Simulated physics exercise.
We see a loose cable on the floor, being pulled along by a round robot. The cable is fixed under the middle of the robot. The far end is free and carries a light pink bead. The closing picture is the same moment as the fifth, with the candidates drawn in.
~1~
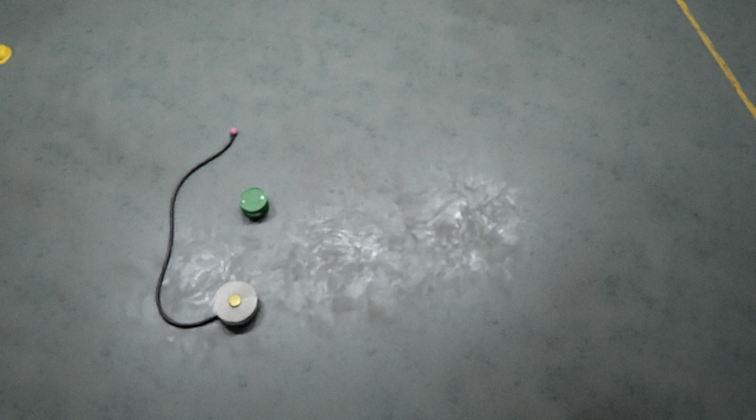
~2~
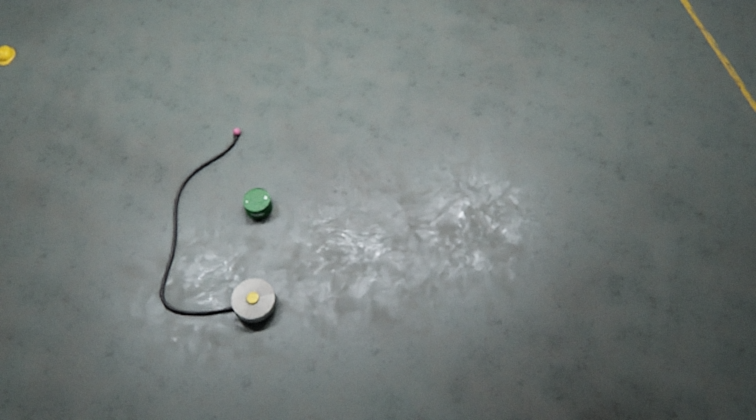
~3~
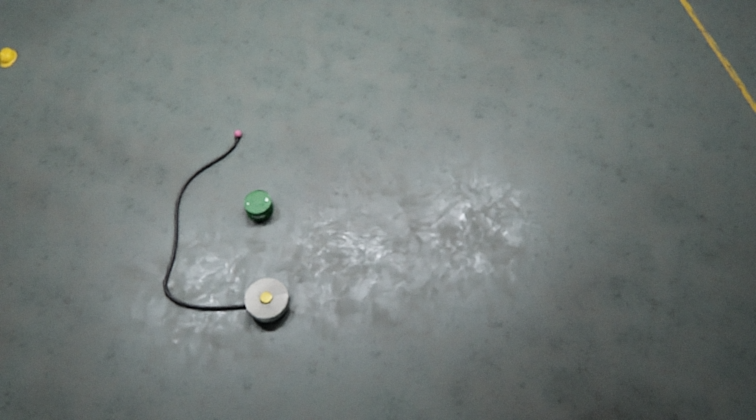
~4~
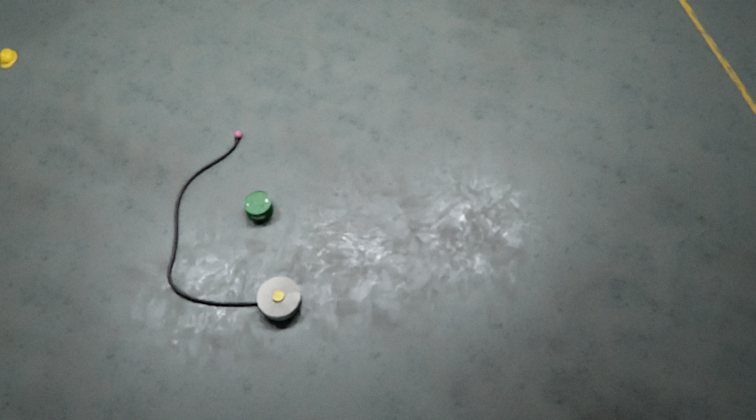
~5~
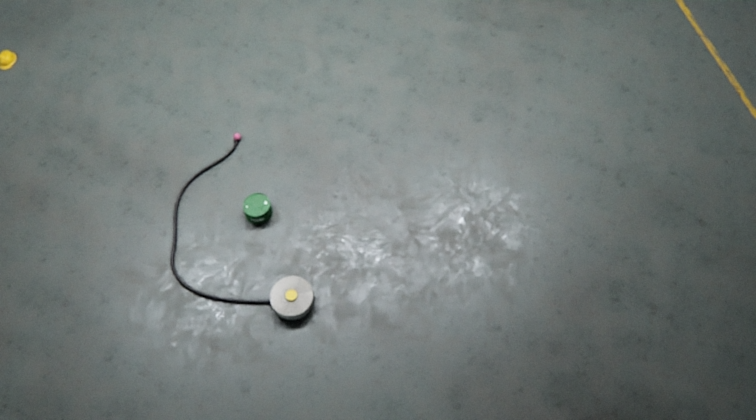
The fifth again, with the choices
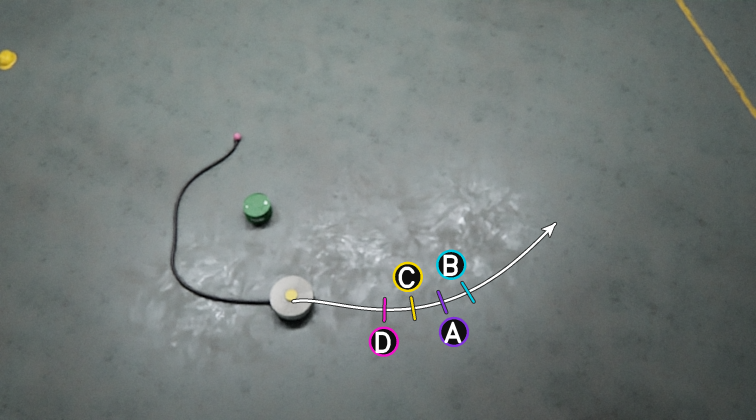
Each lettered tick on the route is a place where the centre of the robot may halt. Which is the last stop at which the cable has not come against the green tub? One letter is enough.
All is well up to C.
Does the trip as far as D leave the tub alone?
Yes.
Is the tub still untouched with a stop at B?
No.
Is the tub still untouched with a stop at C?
Yes.
On the marked copy, A at (442, 302); B at (468, 292); C at (413, 308); D at (385, 310); the route from (293, 301) via (447, 301) to (555, 224).
With C. Early on, robot (335, 301), middle of the cable (197, 243), free end (237, 137).
Further on, robot (377, 307), middle of the cable (237, 245), free end (237, 137).
At the end, robot (413, 305), middle of the cable (269, 248), free end (236, 141); nothing has been touched.
As for the rest, A brings the cable against the tub; B brings the cable against the tub; D is safe but short.
